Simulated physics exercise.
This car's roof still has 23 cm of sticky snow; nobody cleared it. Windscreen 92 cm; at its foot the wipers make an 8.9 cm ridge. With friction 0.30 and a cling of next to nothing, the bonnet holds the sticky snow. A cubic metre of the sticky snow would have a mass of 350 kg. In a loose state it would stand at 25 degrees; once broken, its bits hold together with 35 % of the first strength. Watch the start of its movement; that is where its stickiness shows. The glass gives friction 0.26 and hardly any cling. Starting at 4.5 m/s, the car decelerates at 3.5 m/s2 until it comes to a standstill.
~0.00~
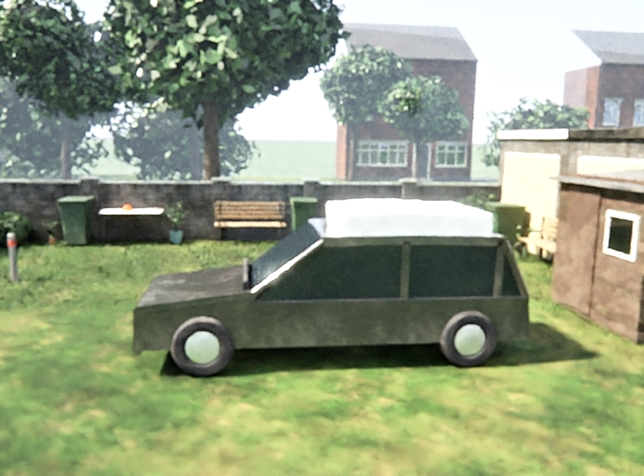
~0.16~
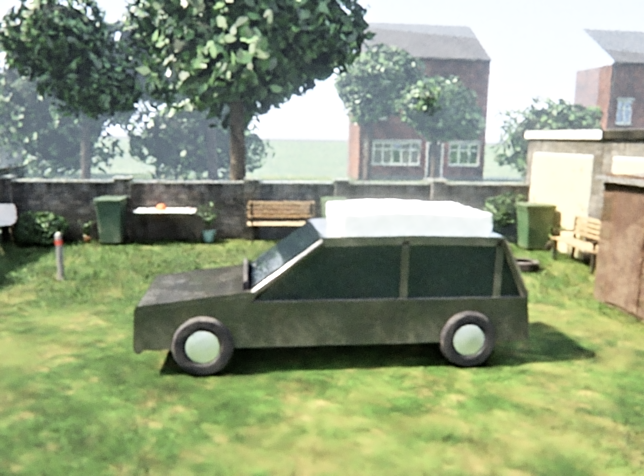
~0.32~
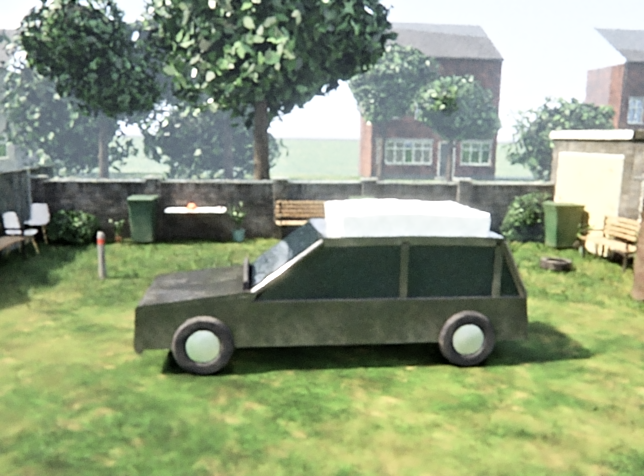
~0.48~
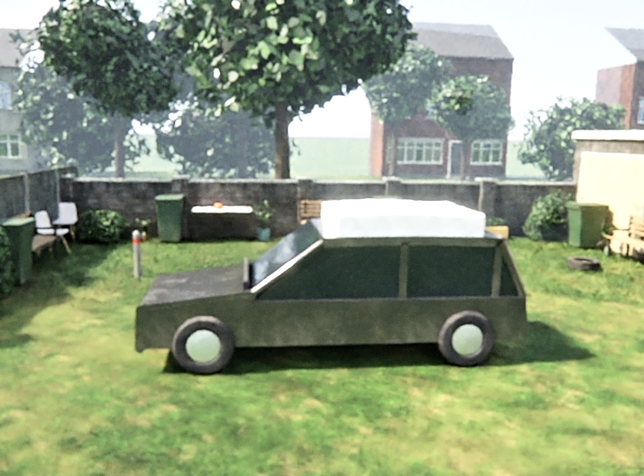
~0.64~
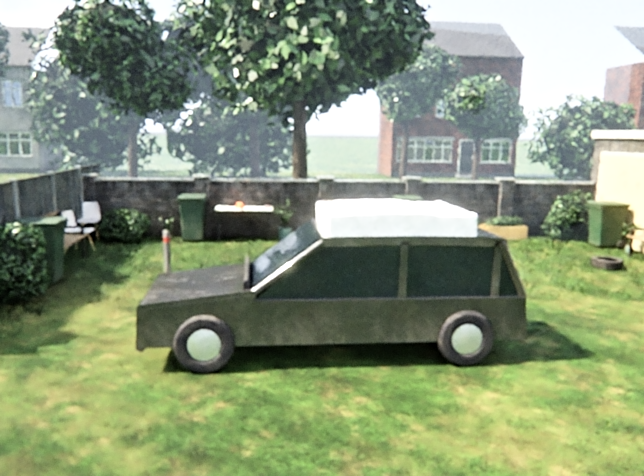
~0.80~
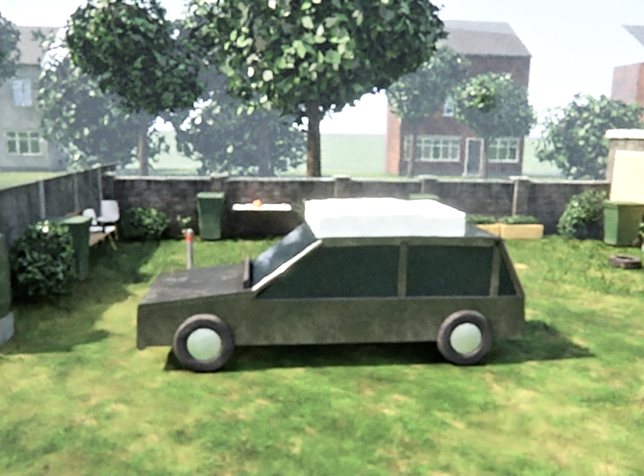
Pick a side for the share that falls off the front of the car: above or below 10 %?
Above, by my estimate.
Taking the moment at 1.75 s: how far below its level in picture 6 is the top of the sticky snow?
Around 0 cm.
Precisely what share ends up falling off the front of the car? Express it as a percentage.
Near 35 %.
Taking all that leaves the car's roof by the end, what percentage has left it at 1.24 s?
Around 40 out of 100.
After 1.24 s, 62 % of the snow is on the roof, 36 % on the glass, 2 % on the bonnet and none has gone off the nose.
After 1.75 s, 11 % of the snow is on the roof, 47 % on the glass, 41 % on the bonnet and 2 % has gone off the nose.
After 2.27 s, none of the snow is on the roof, 23 % on the glass, 63 % on the bonnet and 13 % has gone off the nose.
After 2.79 s, none of the snow is on the roof, 20 % on the glass, 52 % on the bonnet and 28 % has gone off the nose.
After 3.60 s, none of the snow is on the roof, 19 % on the glass, 47 % on the bonnet and 33 % has gone off the nose.
